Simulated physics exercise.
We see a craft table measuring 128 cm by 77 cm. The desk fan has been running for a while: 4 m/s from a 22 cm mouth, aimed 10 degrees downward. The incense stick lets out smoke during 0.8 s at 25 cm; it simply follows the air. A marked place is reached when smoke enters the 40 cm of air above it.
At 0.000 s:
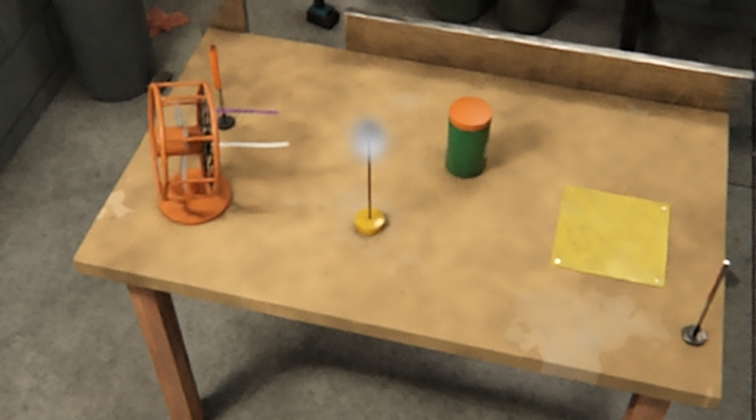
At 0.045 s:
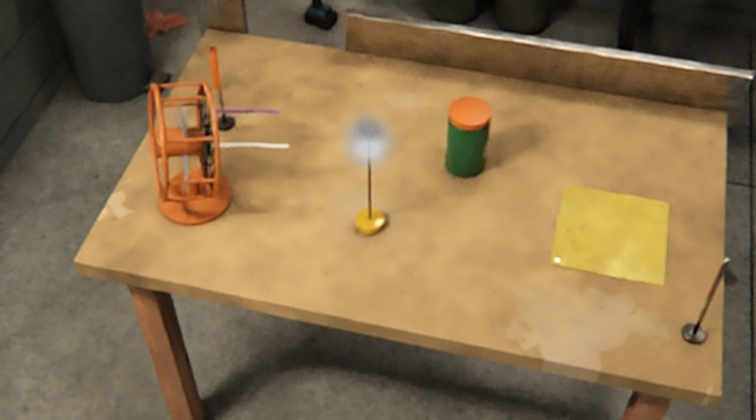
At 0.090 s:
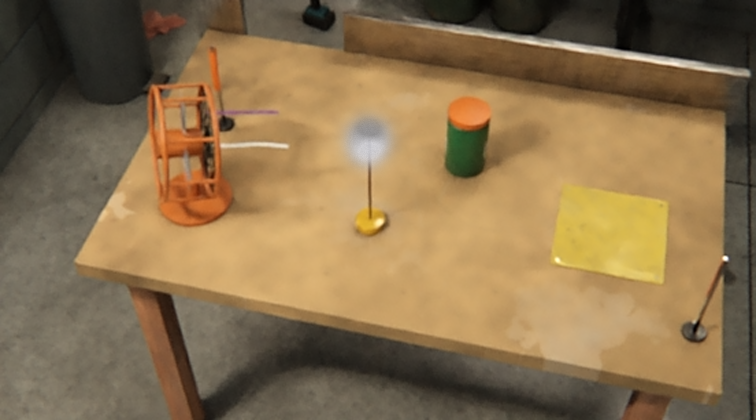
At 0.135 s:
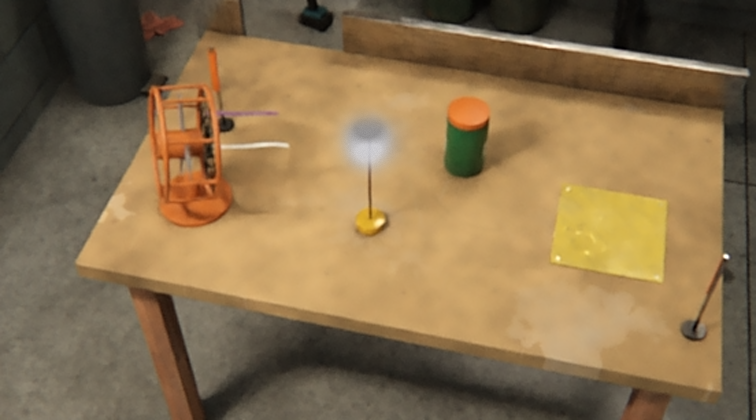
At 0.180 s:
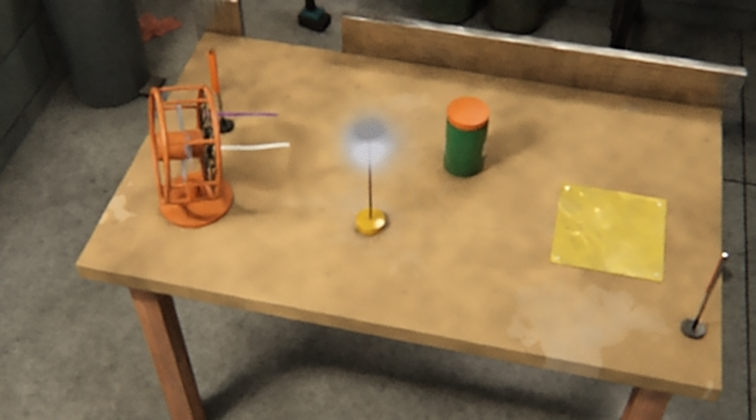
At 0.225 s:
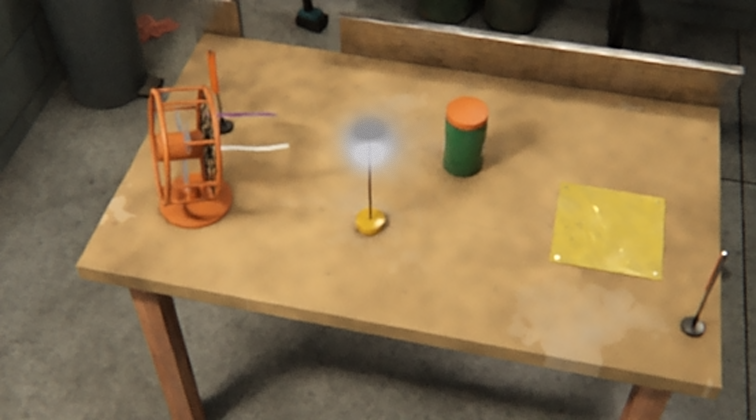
The clip shows a craft table with an orange desk fan, a green jar with an orange lid and a yellow square, while pale smoke around the top of a central incense stick gradually spreads into a slightly wider haze.
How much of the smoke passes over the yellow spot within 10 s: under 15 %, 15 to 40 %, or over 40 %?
It is above 40 % that passes there.
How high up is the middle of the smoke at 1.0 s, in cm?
Roughly 12 cm up.
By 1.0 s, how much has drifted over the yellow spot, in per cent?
About 30 %.
By 1.0 s we count, 29 % has passed over the yellow spot, with 92 % still about or yet to come, and the middle of the rest is near (558, 157).
By 2.0 s we count, 55 % has passed over the yellow spot, with 15 % still about or yet to come.
By 4.0 s we count, 55 % has passed over the yellow spot, with 1 % still about or yet to come.
By 10.0 s we count, 55 % has passed over the yellow spot, with 0 % still about or yet to come.
